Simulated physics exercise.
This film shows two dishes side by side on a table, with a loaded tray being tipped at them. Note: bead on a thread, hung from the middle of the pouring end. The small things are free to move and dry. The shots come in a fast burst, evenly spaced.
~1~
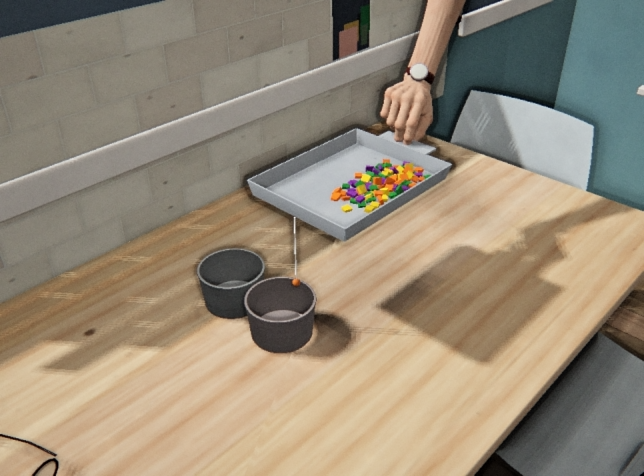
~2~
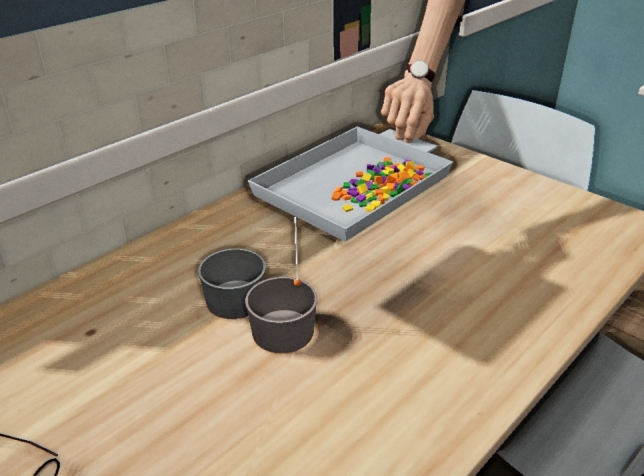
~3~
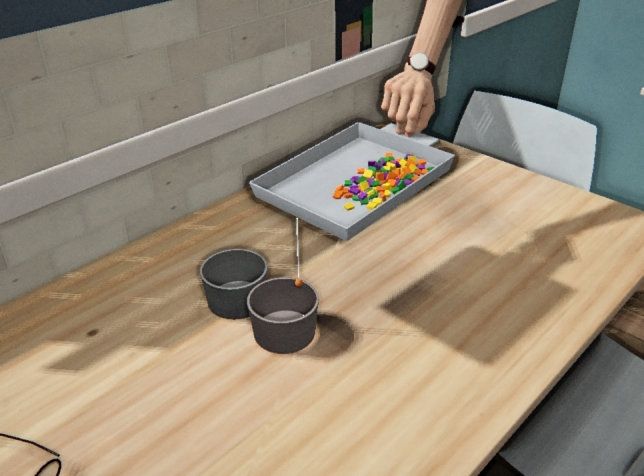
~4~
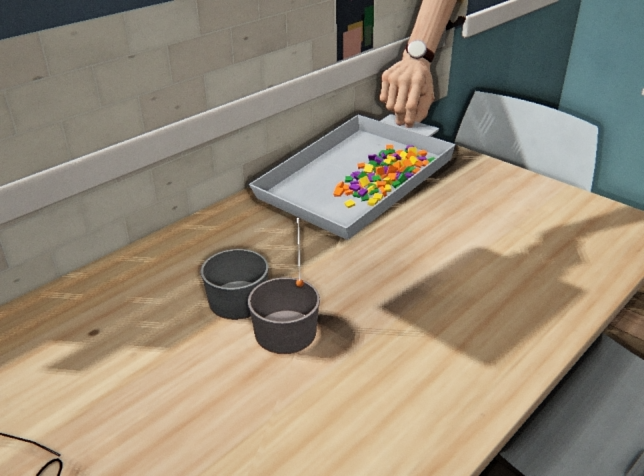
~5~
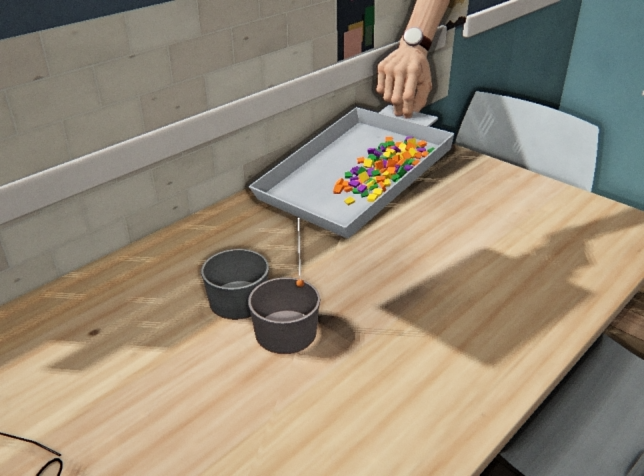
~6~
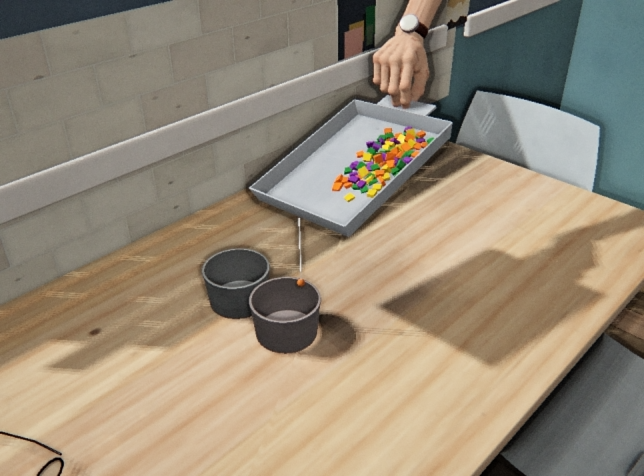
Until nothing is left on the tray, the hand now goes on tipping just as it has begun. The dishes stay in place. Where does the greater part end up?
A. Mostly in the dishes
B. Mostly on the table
Mostly in the dishes.
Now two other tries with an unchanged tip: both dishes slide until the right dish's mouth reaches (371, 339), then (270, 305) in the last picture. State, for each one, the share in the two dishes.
You'd get near 0 per cent and afterwards near 70 per cent.
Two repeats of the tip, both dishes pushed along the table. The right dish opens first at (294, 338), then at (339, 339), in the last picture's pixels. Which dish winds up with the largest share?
In the first try it's the one on the left, and in the second it's the one on the left.
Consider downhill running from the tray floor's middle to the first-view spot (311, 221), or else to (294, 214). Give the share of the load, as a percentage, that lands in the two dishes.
I'd say roughly 20 percent with the first slope, 60 percent with the other.
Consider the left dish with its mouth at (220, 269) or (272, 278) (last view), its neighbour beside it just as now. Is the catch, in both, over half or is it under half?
Try 1: The greater share; try 2: The greater share.
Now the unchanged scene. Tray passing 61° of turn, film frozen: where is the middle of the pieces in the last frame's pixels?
Look around (285, 201) in the last picture.
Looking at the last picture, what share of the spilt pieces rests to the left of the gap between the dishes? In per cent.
That's about 80 per cent of the spill.
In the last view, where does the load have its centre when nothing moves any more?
Near pixel (261, 318).
Shortly afterwards, tray tipped steeply; all but a few on the tray; a little in the air.
Next, tray tipped right over; the bulk on the tray; only a few in the right dish; only a few in the left dish; a little outside both; only a few in the air.
Some moments later, tray tipped past a quarter turn; near a third in the right dish; near a third in the left dish; near a quarter outside both.
In the end, tray tipped past a quarter turn; near a third in the right dish; near a third in the left dish; near a quarter outside both.
